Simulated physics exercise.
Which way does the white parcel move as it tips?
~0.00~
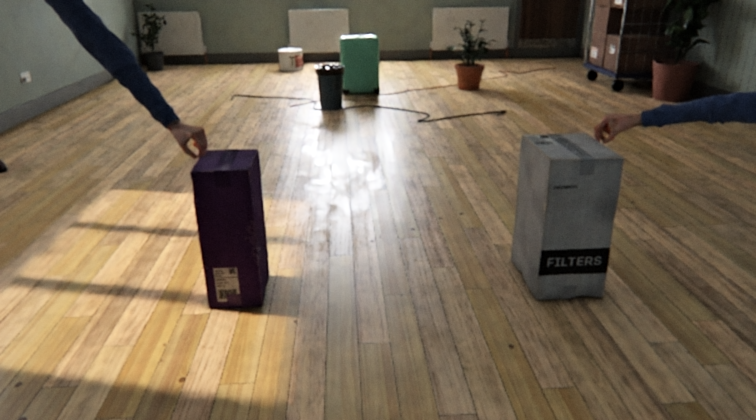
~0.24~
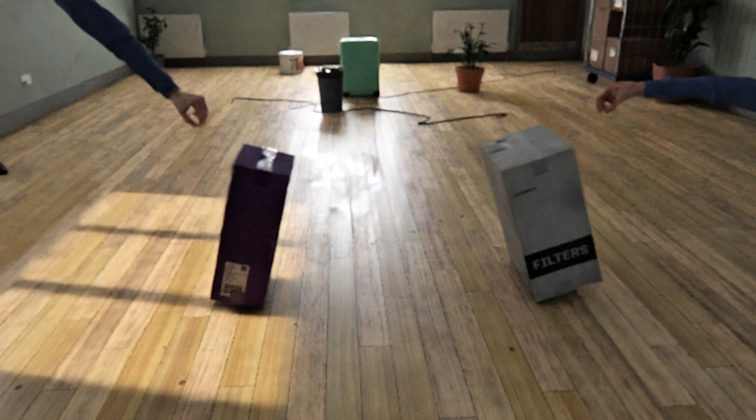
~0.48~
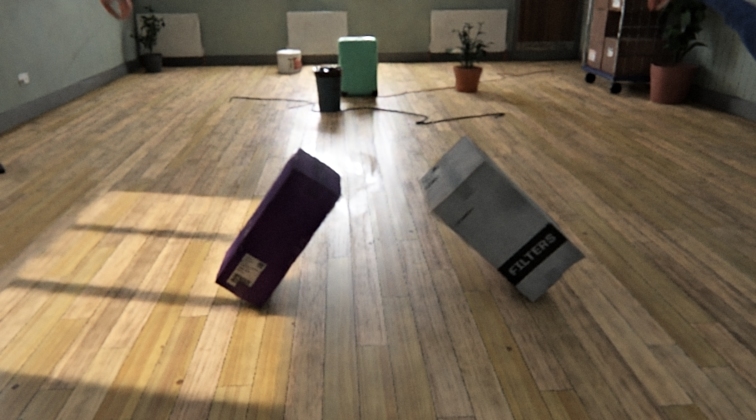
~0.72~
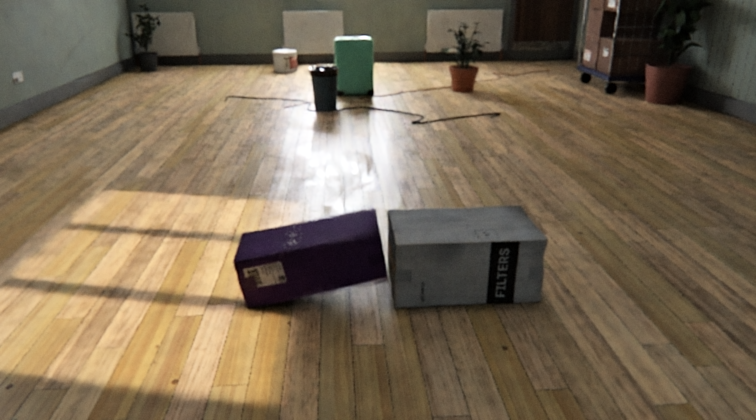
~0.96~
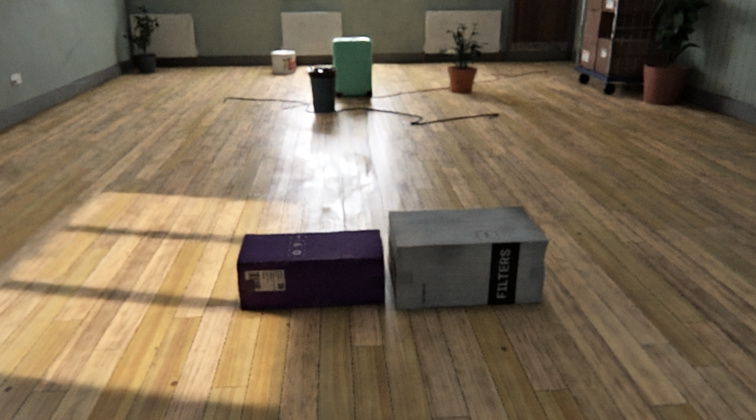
It moves to the left, toward the purple parcel, and ends up on its side.
